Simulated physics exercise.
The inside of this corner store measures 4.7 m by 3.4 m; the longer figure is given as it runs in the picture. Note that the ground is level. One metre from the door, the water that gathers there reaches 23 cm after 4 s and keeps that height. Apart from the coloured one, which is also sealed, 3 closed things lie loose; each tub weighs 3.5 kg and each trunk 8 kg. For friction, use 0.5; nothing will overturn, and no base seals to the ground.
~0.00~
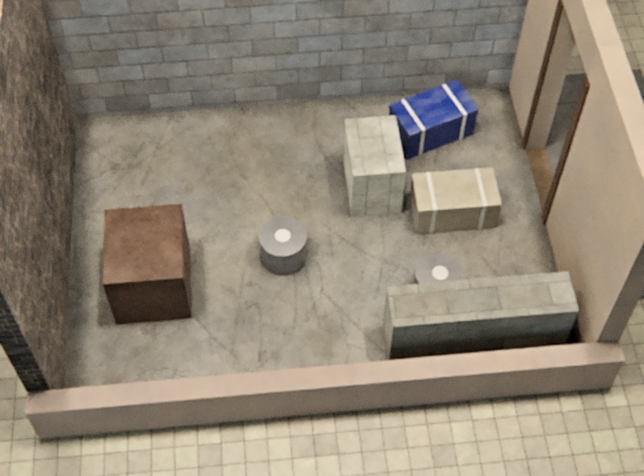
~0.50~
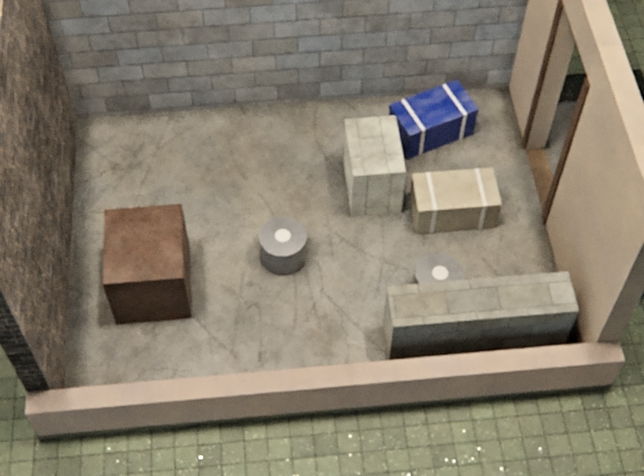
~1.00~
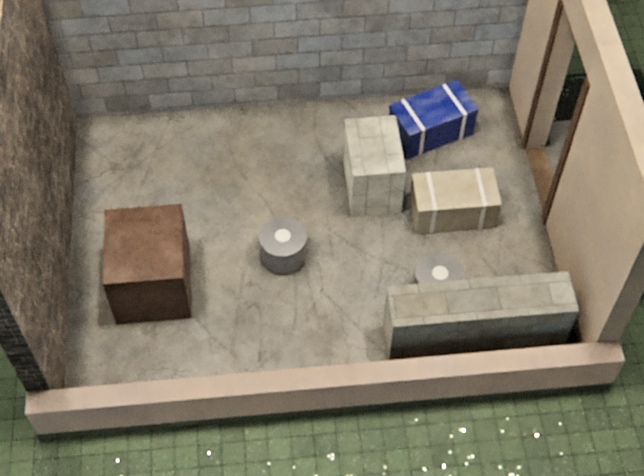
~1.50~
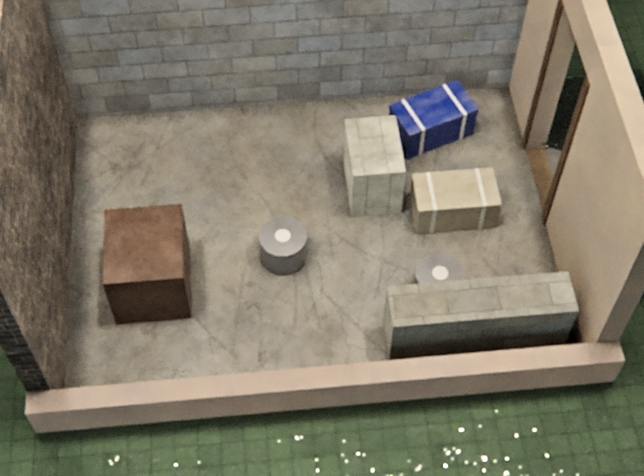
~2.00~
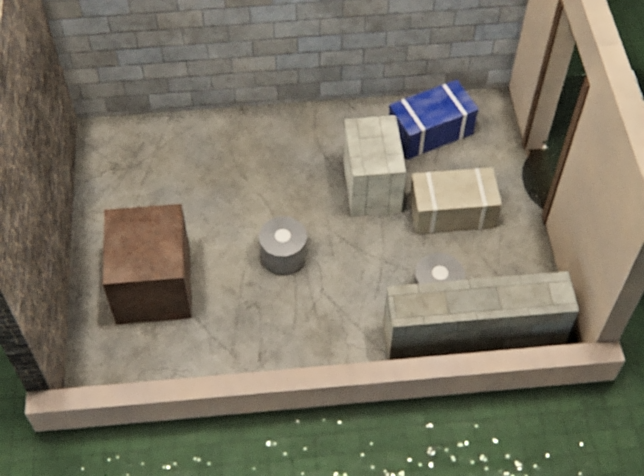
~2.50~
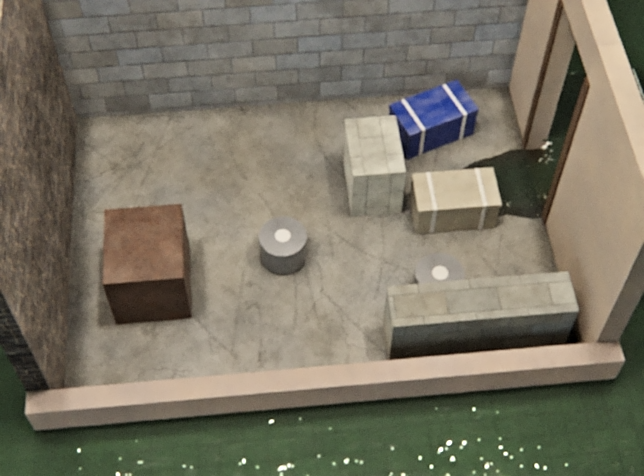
Green water rises outside the walled room, then starts spreading in through the doorway.
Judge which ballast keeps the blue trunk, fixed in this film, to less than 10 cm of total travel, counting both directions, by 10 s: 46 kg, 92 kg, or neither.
Judgement: Only 92 kg does it.
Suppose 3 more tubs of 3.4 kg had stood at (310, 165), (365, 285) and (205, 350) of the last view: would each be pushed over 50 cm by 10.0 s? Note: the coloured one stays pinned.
In the order given, within the mark, then beyond the mark, and last beyond the mark.
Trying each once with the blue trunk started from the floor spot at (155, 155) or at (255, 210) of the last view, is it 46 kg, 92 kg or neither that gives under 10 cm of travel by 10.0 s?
Any load; any load.
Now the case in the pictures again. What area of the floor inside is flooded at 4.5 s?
My estimate is roughly 4.5 m2.
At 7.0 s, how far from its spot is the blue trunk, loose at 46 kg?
Shift: Roughly 10 cm.
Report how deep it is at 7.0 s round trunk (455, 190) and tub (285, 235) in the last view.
Depth approx. 3 cm / 2 cm.
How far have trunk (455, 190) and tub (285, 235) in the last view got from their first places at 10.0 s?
In turn: 200 cm, 150 cm.
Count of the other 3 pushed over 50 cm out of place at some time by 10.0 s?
3.
After 3.5 s the blue trunk would be 0 cm from its start with 46 kg and 0 cm from its start with 92 kg; 4 cm of water round it then.
After 4.5 s the blue trunk would be 0 cm from its start with 46 kg and 0 cm from its start with 92 kg; 7 cm of water round it then.
After 7.0 s the blue trunk would be 12 cm from its start with 46 kg and 0 cm from its start with 92 kg; 8 cm of water round it then.
After 10.0 s the blue trunk would be 26 cm from its start with 46 kg and 0 cm from its start with 92 kg; 9 cm of water round it then.
